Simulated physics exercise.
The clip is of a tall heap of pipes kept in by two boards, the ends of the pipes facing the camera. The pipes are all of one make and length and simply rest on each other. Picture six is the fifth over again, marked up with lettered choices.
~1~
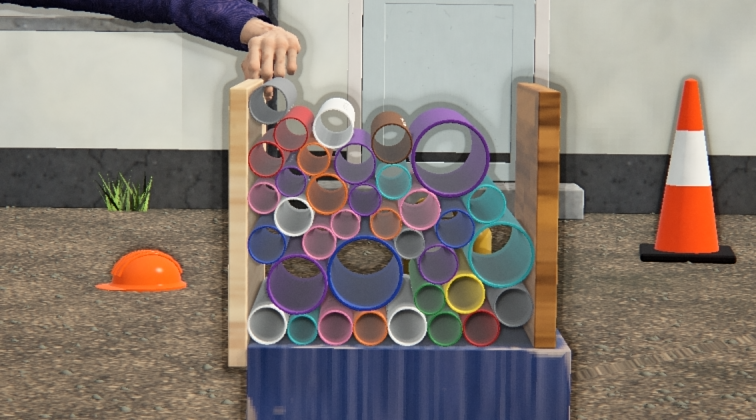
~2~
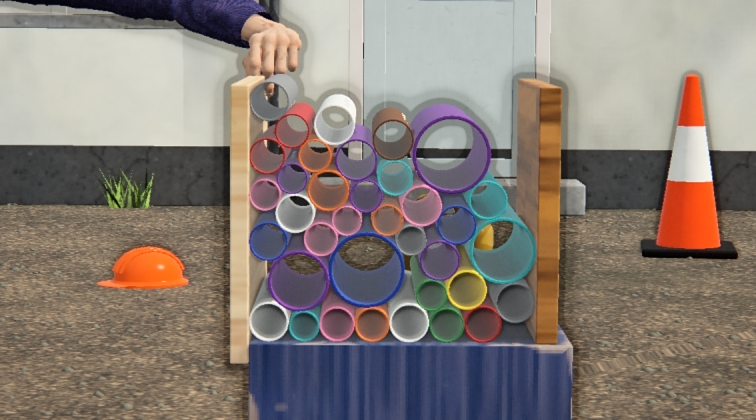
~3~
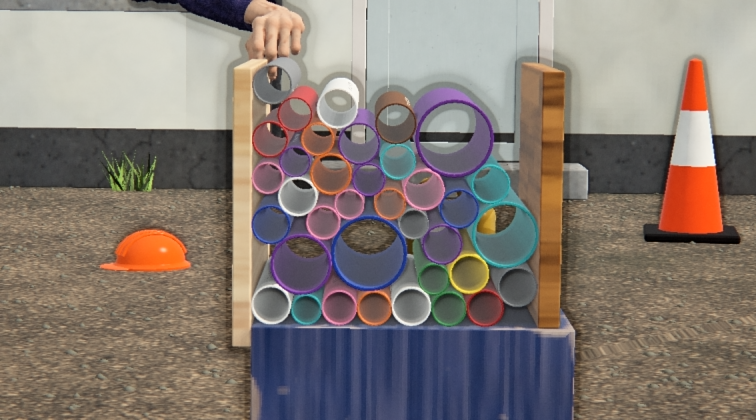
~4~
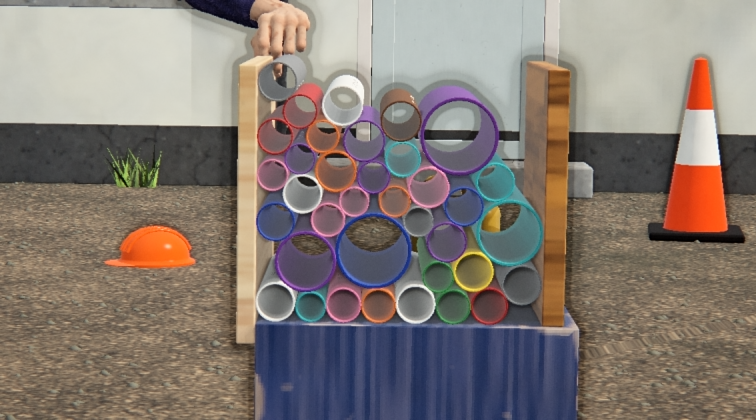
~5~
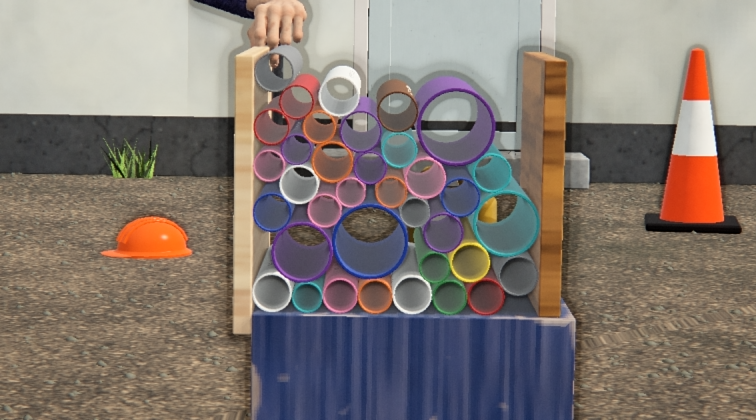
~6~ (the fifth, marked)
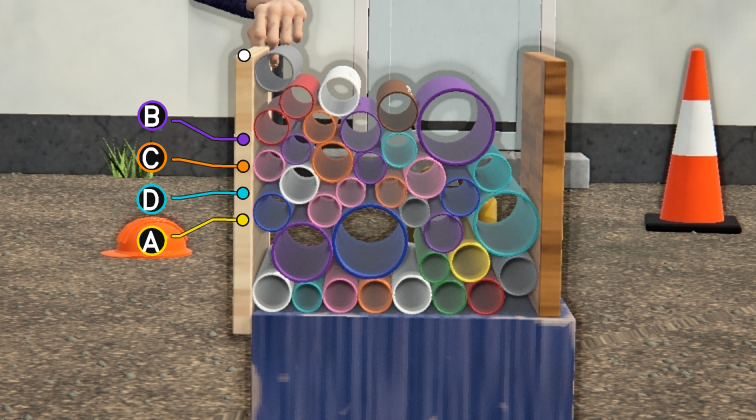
Outside a building, a hand resting at the top left of stacked colourful pipes between two boards, the view shifting slightly.
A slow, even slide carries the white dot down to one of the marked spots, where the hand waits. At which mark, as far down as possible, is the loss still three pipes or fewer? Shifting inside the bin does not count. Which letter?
The answer is mark D.
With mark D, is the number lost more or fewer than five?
Fewer than five.
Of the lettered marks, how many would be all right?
Three of the four.
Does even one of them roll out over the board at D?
At D: Yes.
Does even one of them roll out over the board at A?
Yes, at A.
On the marked copy, A at (243, 220); B at (243, 139); C at (243, 166); D at (243, 193); the white dot at (244, 56).
Taking D. A third of the way, top of the board (254, 117).
Two thirds of the way, top of the board (253, 189).
When it is over, top of the board (253, 192), one out over the board.
As for the rest, A more than three out over the board; B none out over the board; C one out over the board.
